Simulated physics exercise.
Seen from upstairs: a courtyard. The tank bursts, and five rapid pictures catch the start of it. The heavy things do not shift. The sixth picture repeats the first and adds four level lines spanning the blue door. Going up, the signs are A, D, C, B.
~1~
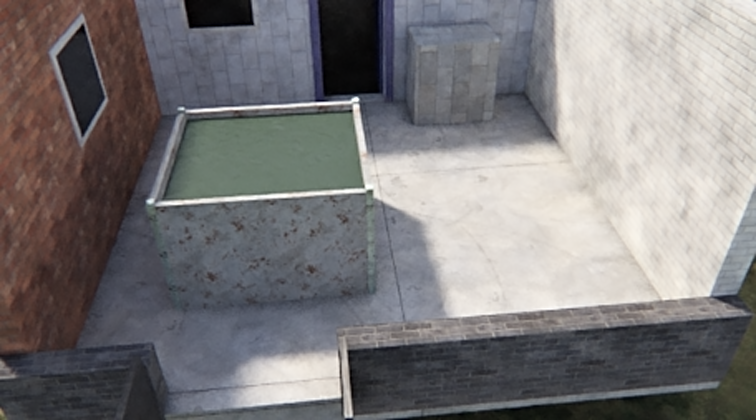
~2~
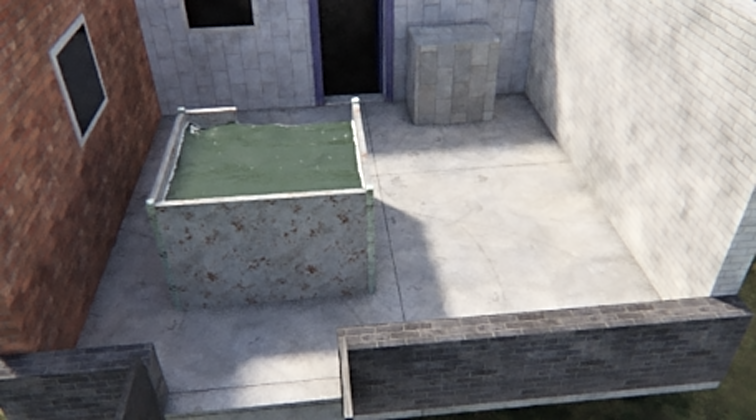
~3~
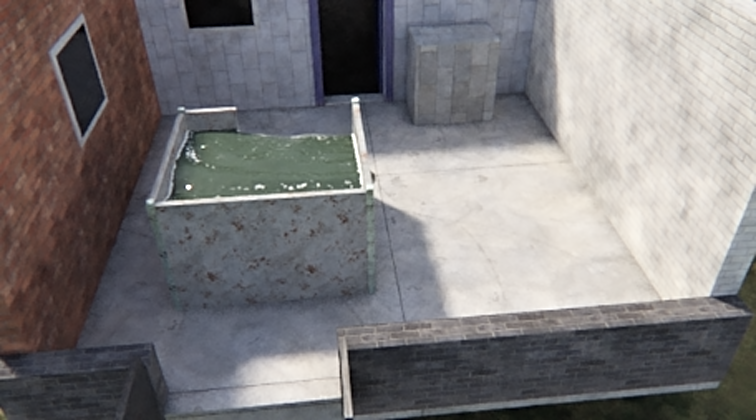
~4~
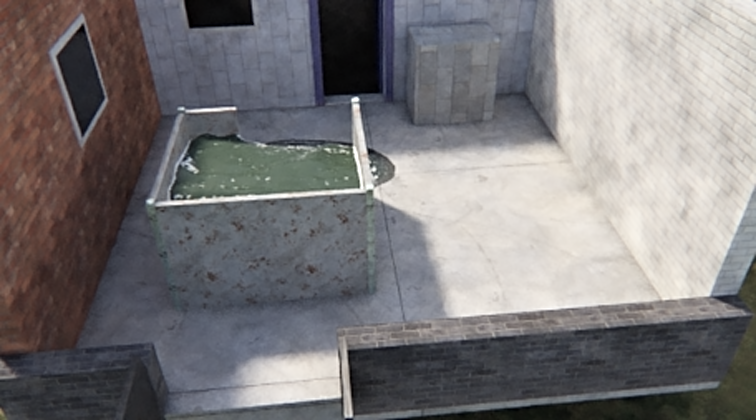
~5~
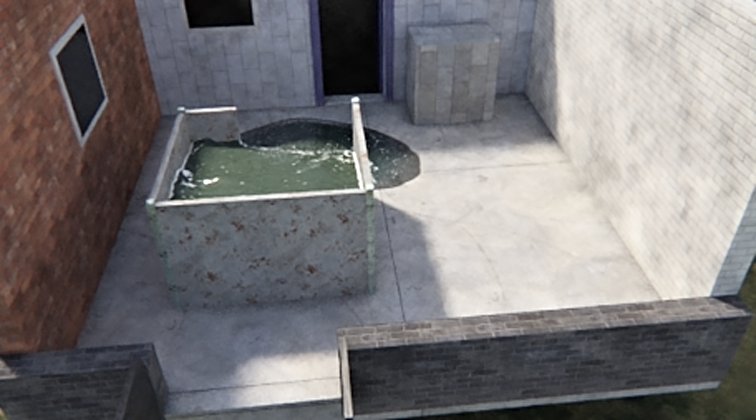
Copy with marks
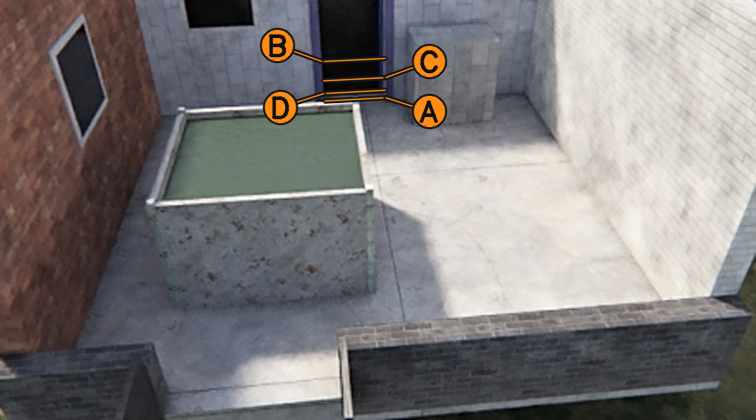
A walled concrete yard is seen from upstairs, looking down, with a red brick wall on the left and a pale brick one on the right. A mottled stone tank of green water stands left of centre, near a purple-framed doorway and a grey block. The camera stays still as the water drops from its far side, churns with white flecks, and spreads across the ground behind and rightward.
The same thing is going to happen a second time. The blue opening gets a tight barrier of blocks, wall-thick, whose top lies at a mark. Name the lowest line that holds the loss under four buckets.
Take B.
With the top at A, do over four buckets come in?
Yes.
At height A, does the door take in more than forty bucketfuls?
Yes.
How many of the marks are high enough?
One of them.
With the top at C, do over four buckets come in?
Yes, it does.
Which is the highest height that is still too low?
That would be C.
On the marked copy, A at (355, 99); B at (353, 60); C at (354, 79); D at (354, 91); from the bottom up A, D, C, B.
With A, dozens of bucketfuls pour in.
With B, a splash gets over, under a bucket.
With C, about 10 bucketfuls get in.
With D, dozens of bucketfuls pour in.
